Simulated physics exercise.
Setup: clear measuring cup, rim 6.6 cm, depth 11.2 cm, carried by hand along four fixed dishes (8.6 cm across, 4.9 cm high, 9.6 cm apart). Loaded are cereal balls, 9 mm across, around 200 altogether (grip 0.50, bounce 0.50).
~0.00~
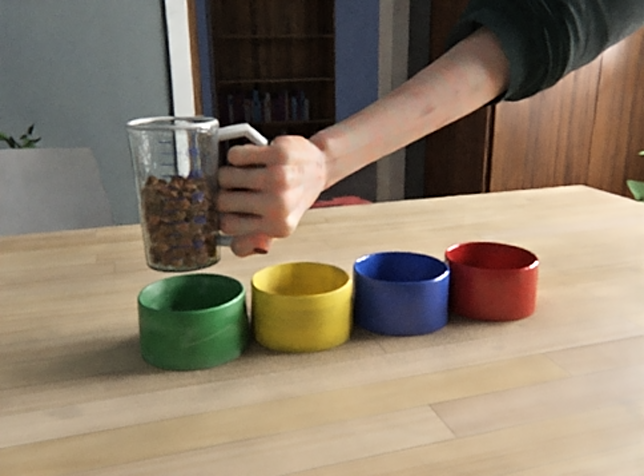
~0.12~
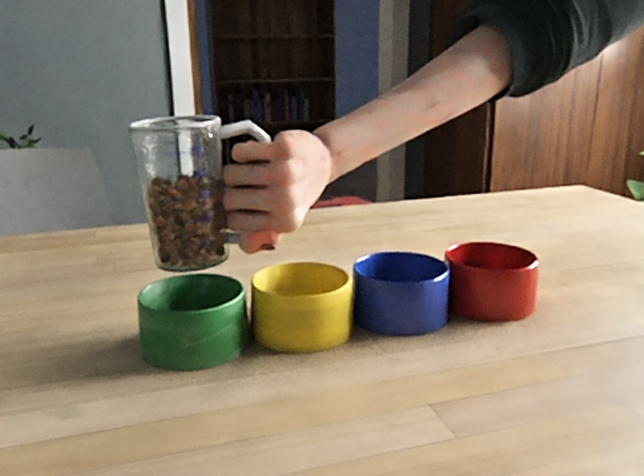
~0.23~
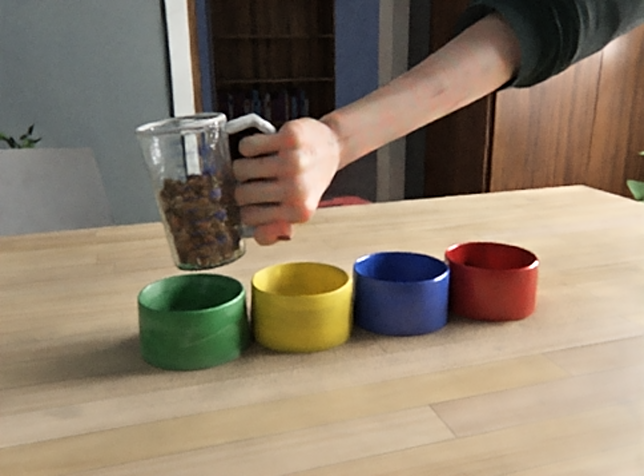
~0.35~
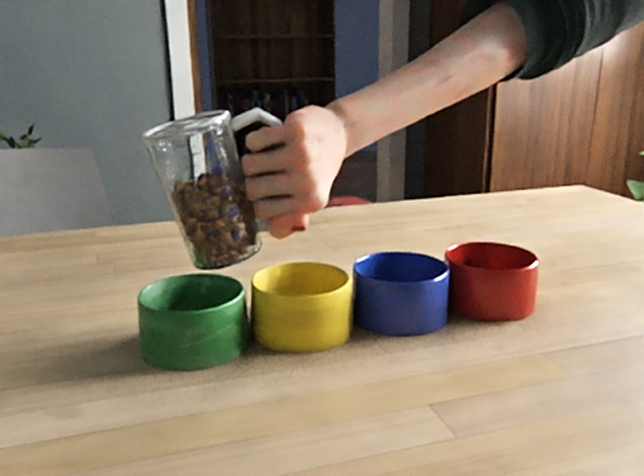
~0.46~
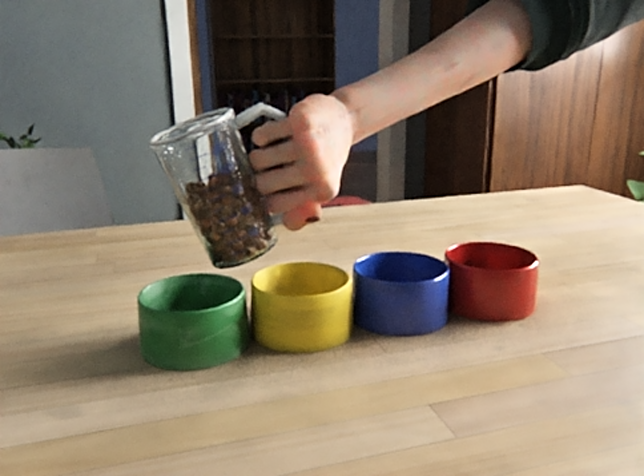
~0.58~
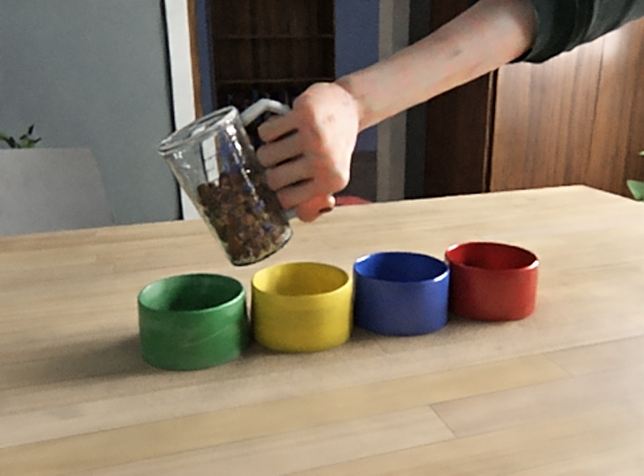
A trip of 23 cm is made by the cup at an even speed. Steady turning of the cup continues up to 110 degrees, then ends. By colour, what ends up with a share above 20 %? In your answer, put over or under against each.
Red - under; blue - over; green - under; yellow - over; counter - under.
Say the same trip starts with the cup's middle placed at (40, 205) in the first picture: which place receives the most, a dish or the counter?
Green.
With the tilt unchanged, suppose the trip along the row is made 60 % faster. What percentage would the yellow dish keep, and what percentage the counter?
Shares: Yellow 0, counter 10.
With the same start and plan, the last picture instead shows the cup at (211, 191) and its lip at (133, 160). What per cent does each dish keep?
Red 0, blue 0, green 60, yellow 30.
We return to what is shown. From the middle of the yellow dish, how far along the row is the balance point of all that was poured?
Roughly 5 cm to the right.
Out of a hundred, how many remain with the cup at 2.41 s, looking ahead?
Roughly 85 in a hundred.
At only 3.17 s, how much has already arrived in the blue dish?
Around 30 in a hundred by then.
After 1.68 s, tilt 78 degrees; cup holds 100 %.
After 2.41 s, tilt 110 degrees; cup holds 85 %, yellow 15 %.
After 3.17 s, tilt 110 degrees; cup holds 15 %, blue 30 %, yellow 45 %.
By 4.1 s all is still; red 0 %, blue 45 %, green 0 %, yellow 45 %, counter 10 %.
